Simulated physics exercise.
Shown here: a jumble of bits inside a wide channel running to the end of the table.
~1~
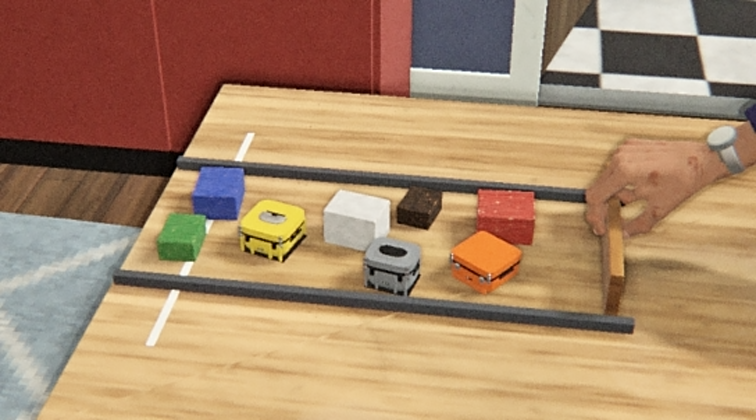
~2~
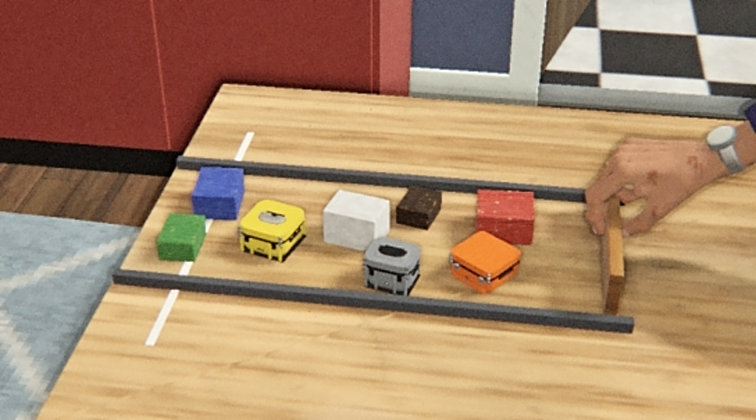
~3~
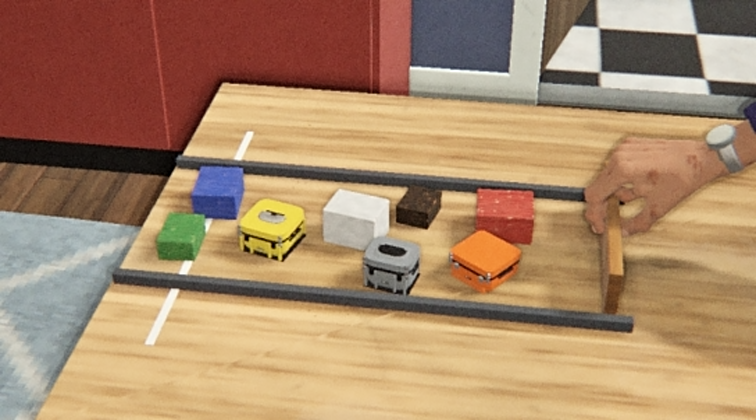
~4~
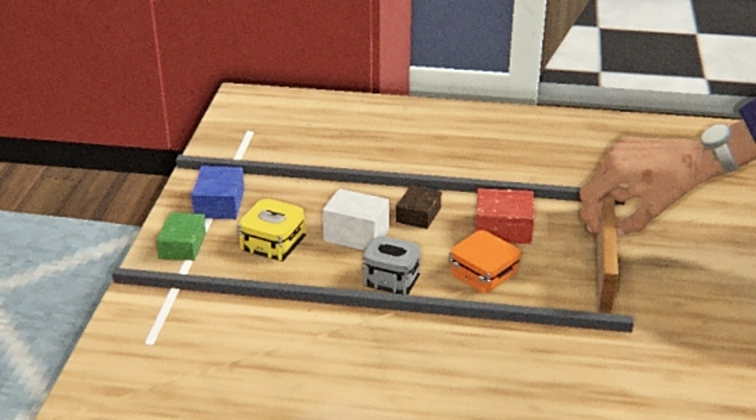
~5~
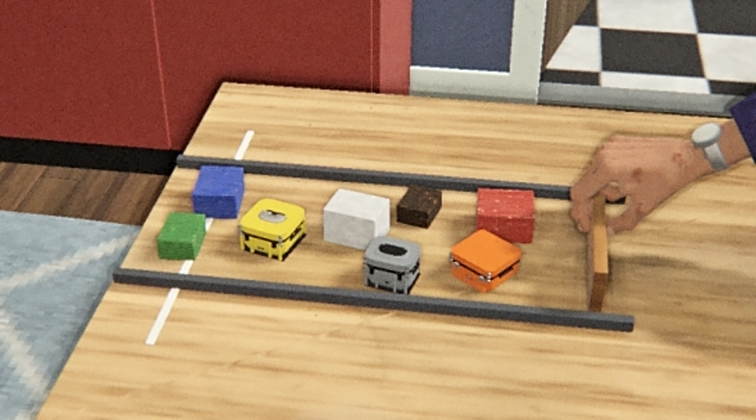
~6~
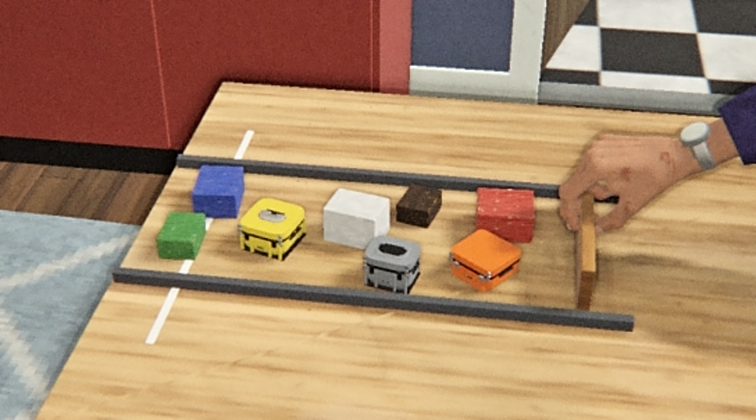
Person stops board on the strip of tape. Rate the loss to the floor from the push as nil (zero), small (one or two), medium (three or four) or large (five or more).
The loss is large.
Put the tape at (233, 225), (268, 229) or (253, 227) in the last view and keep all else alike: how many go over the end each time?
The counts: 3, 1 and 3.
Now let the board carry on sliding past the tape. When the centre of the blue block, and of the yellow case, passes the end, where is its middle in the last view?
When the blue block crosses, the middle is near (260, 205); when the yellow case crosses, near (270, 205).
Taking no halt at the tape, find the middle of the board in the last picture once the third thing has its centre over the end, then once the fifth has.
First about (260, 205), next about (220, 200).
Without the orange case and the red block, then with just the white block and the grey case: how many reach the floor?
Counts - first: 3; second: 4.
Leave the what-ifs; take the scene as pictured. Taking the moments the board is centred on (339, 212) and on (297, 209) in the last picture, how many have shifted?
Tally at point one: 7; at point two: 8.
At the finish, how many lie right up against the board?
It adds up to 3.
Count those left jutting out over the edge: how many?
Counting them gives 0.
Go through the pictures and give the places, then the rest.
The first frame shows green block (182, 237); blue block (219, 194); yellow case (274, 231); board (611, 238); tape (207, 225).
The second frame shows blue block (219, 193); red block (505, 217).
The third frame shows yellow case (273, 230); white block (356, 220).
The fourth frame shows green block (182, 237); orange case (485, 263).
The fifth frame shows blue block (219, 192); black block (419, 207).
The sixth frame shows green block (182, 236); blue block (219, 192); yellow case (273, 229); board (585, 233); tape (207, 223).
A little later, none off yet; green block at rest near (182, 236); blue block at rest near (219, 192); yellow case at rest near (273, 229).
Next, none off yet; green block at rest near (182, 236); blue block at rest near (219, 192); yellow case shifted about its own width near (231, 235).
Later still, one off so far; green block on its side near (93, 314); blue block shifted about its own width near (173, 186); yellow case shifted well along near (137, 231).
When it is over, the number that fall off is five or more; down, black block, white block, yellow case, blue block and green block.
